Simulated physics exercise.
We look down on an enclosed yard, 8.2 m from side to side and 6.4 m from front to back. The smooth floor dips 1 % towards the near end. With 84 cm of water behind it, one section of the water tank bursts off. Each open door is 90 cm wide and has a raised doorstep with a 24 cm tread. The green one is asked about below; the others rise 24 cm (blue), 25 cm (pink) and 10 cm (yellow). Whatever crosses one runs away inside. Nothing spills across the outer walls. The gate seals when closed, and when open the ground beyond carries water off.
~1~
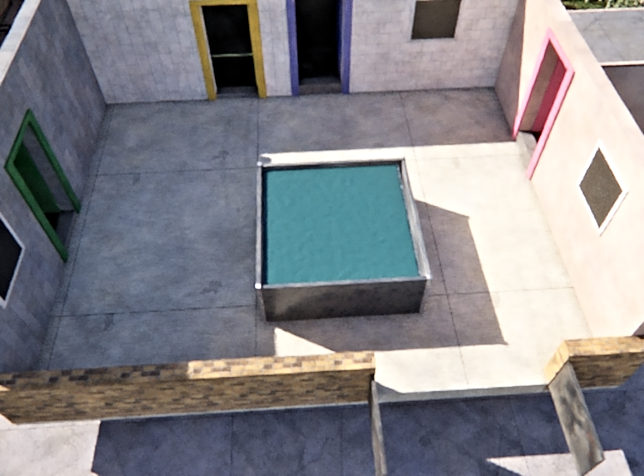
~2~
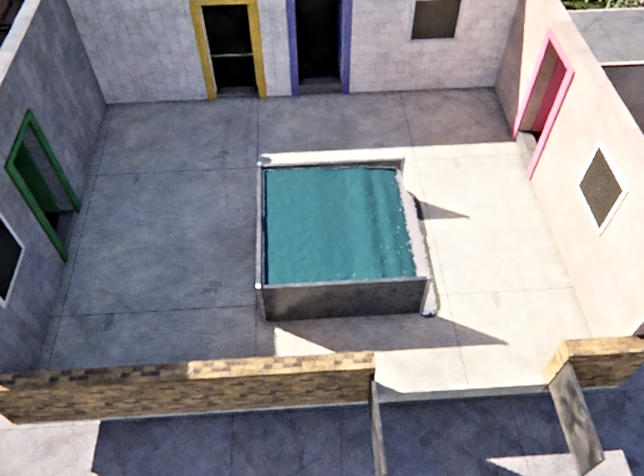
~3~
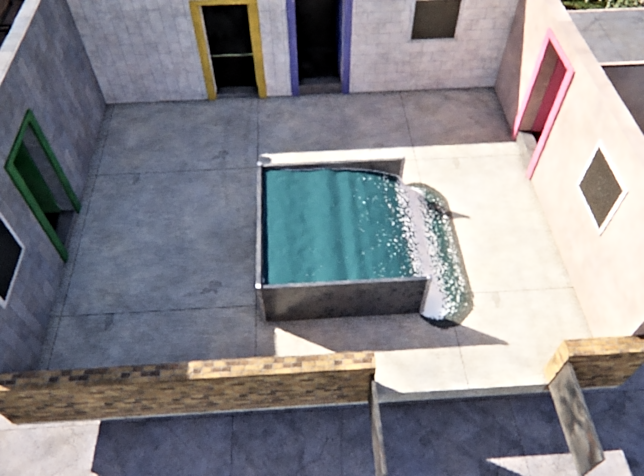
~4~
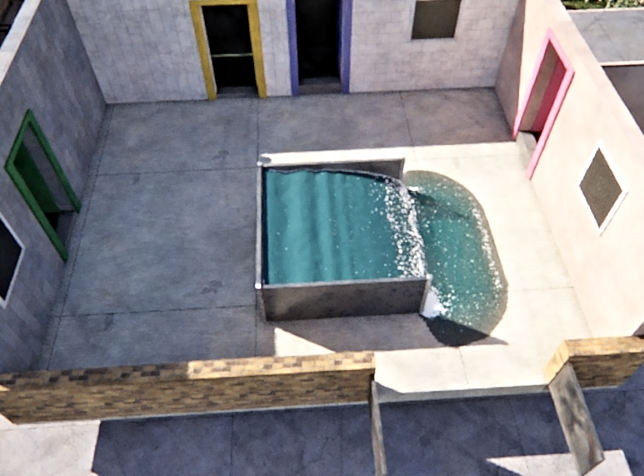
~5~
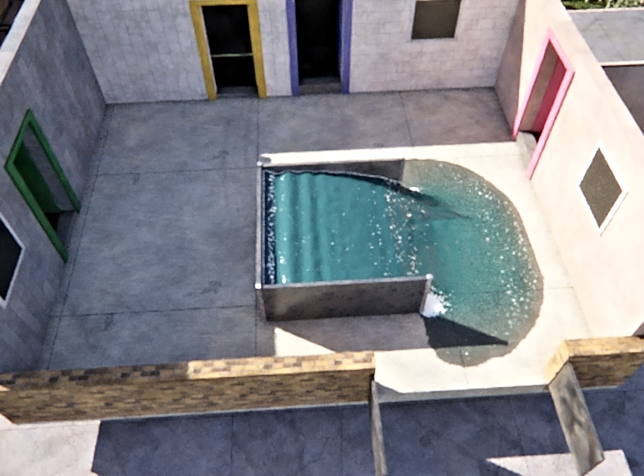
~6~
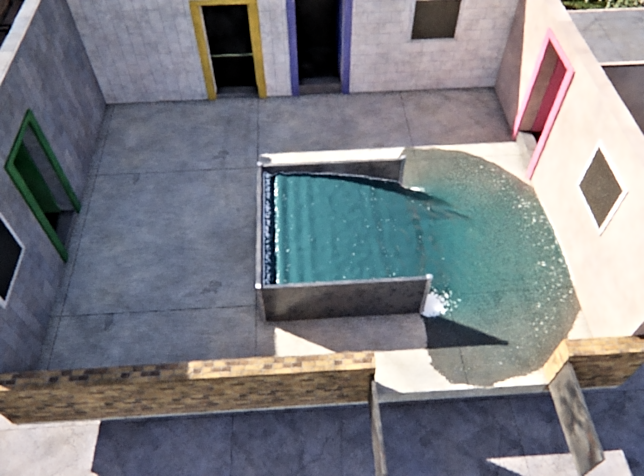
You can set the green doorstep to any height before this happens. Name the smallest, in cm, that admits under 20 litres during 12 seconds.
It would have to be roughly 6 cm high.
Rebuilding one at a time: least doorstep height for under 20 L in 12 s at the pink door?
About 22 cm at pink.
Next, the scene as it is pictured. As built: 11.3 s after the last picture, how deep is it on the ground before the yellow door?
Some 2.0 cm.
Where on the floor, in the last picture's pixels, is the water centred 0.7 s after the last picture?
Near (412, 251).
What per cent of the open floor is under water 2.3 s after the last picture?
About 35 per cent.
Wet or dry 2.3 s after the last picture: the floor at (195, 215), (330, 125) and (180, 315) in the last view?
In turn: Still dry, dry, dry.
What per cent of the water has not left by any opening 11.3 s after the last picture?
Some 68 per cent remains.
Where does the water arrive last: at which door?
The green one.
Then, 0.7 s after the last picture water covers 25 % of the floor, deepest (55 cm) near (544, 254); it has not reached the green door.
Then, 2.3 s after the last picture water covers 35 % of the floor, deepest (45 cm) near (598, 364); it has not reached the green door.
Then, 11.3 s after the last picture water covers 100 % of the floor, deepest (16 cm) near (32, 387); 8 cm at the green door, 0 litres in over its 11 cm doorstep.
At the green door as built, the water peaked near 11 cm, 7.7 s after the last picture.
With a doorstep of 5.5 cm, 26 litres would have come in within the 12 s; with 7.5 cm, 9 litres. So under 20 litres takes about 6 cm.
